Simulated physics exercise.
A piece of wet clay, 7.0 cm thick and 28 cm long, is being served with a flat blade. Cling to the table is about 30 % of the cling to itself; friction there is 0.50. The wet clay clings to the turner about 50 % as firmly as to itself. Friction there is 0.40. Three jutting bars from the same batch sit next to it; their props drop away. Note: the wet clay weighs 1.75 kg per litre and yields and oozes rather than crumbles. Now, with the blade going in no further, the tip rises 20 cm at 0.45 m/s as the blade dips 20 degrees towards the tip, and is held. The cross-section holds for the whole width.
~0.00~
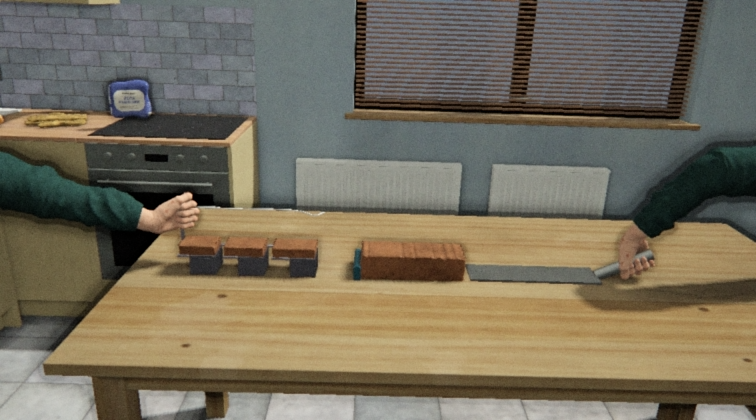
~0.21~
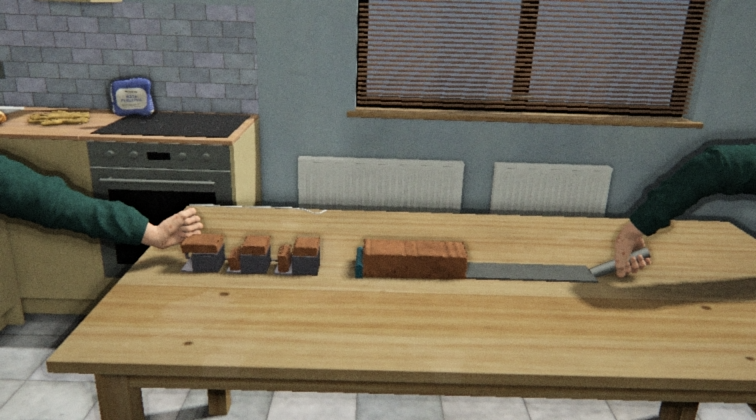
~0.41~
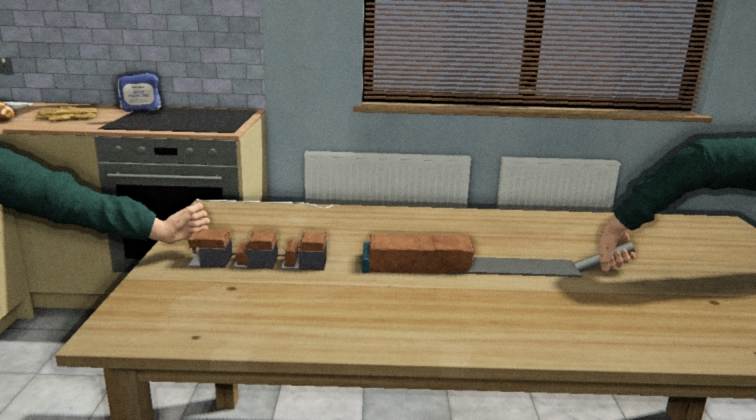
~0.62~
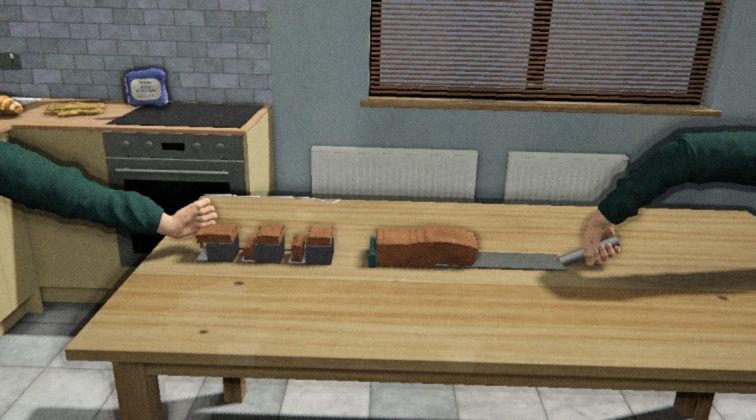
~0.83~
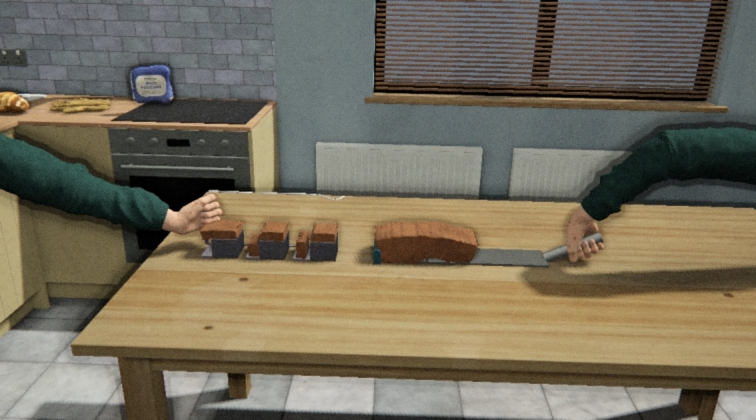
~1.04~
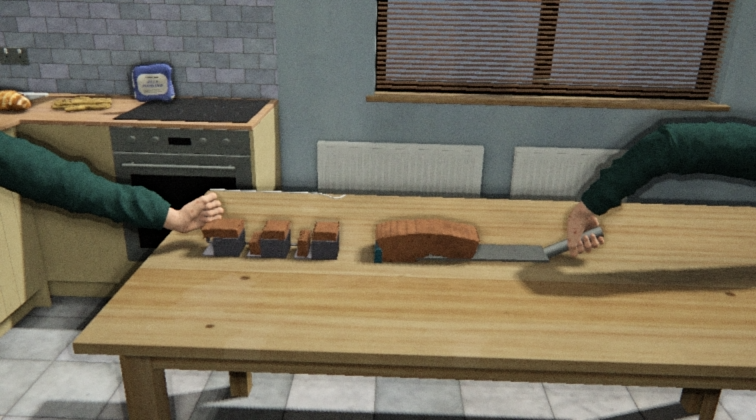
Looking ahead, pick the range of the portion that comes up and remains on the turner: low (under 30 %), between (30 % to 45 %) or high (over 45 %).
Big, over 45 % on the turner.
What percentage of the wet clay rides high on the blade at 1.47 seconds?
Value: Near 55 %.
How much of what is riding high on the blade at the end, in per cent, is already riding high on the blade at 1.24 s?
I'd put it near 70 per cent.
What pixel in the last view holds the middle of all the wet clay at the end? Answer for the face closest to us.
That point lands roughly at (429, 208).
After 1.24 s, the tip is 9.5 cm up.
After 1.47 s, the tip is 19 cm up.
After 1.71 s, the tip is 20 cm up and 54 % is riding high on the blade.
After 1.94 s, the tip is 20 cm up and 54 % is riding high on the blade.
After 2.04 s, the tip is 20 cm up and 54 % is riding high on the blade.
